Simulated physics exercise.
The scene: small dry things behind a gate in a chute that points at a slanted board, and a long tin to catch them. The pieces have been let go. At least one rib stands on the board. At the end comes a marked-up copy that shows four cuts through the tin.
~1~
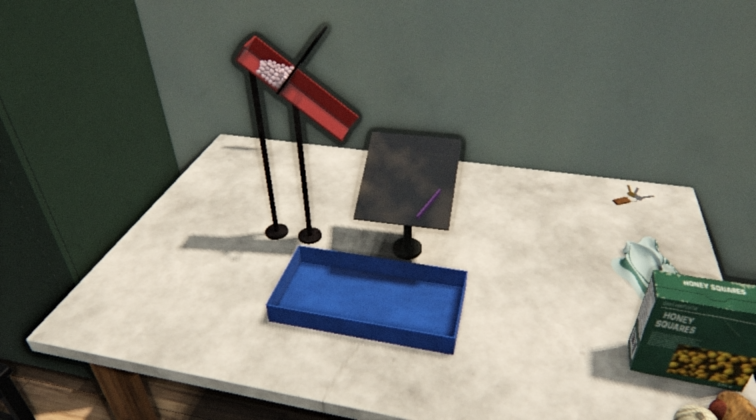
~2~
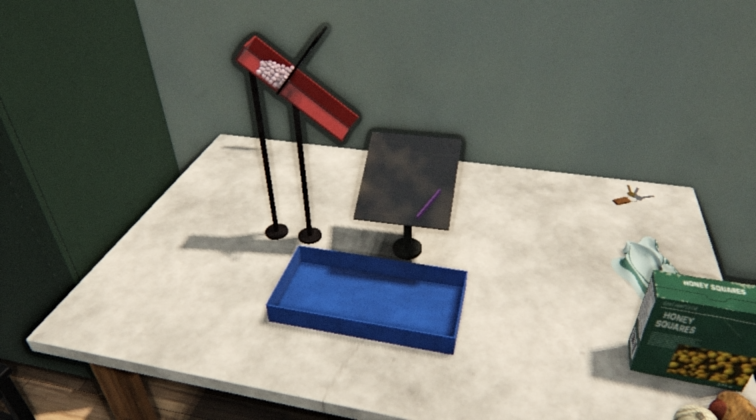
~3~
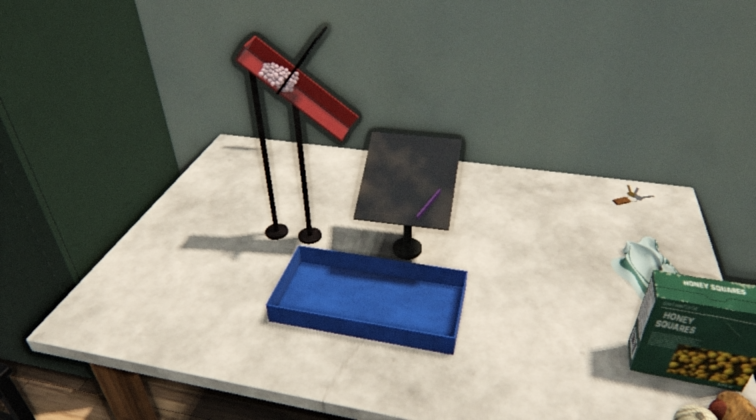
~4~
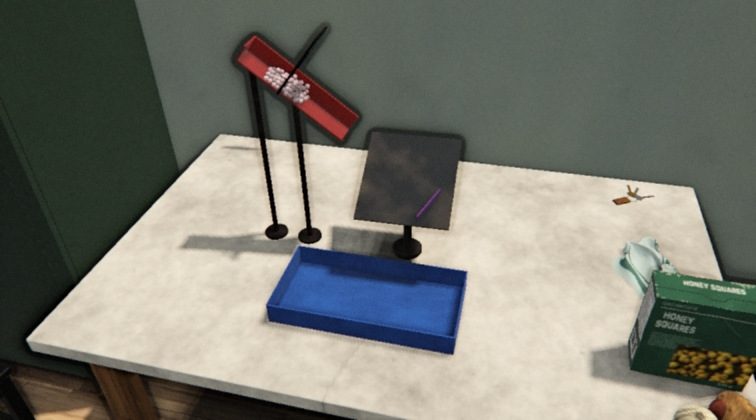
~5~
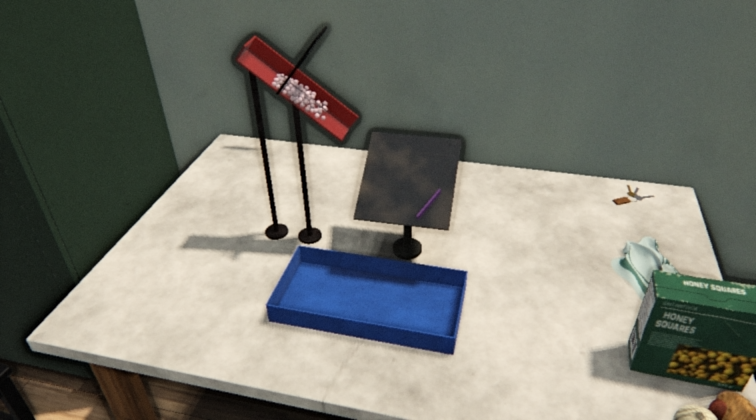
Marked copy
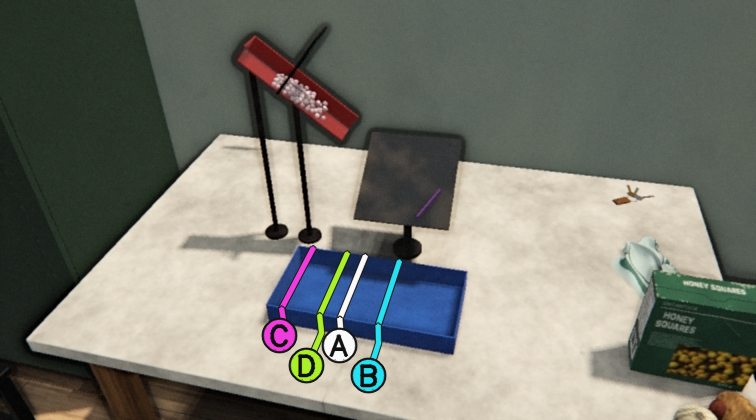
The video shows a sloping red chute on black stands beside a dark tilted board with a purple strip, above an empty blue tray, as a cluster of small whitish pieces slides down the chute toward the right, spreading out.
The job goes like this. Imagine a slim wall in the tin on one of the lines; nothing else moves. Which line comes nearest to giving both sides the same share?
B works best here.
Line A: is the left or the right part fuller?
Right.
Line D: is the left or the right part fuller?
More lands on the right.
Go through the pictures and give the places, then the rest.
In the first picture, load behind the gate (276, 71), sugar pearls; lip of the chute (345, 135), sloping fairly steeply.
In the second picture, middle of the board (409, 178), tilted gently; middle of its low edge (400, 224); of its high edge (416, 135).
In the third picture, front corners of the tin (266, 305) and (455, 338), empty; front of the load (291, 90).
In the fourth picture, middle of the load (287, 83); its front (307, 97), roughly a third of the way to the lip; rib from (440, 189) to (417, 216).
In the fifth picture, middle of the load (298, 94); its front (323, 118), roughly two thirds of the way to the lip.
On the marked copy, line A crosses the front rim at (340, 318); line B crosses the front rim at (378, 324); line C crosses the front rim at (281, 307); line D crosses the front rim at (319, 314).
If A is chosen, of what is caught, about a tenth on the left of the divider, almost all on the right.
If B is chosen, of what is caught, roughly two thirds on the left of the divider, roughly a third on the right.
If C is chosen, of what is caught, just a few on the left of the divider, almost all on the right.
If D is chosen, of what is caught, about a tenth on the left of the divider, almost all on the right.
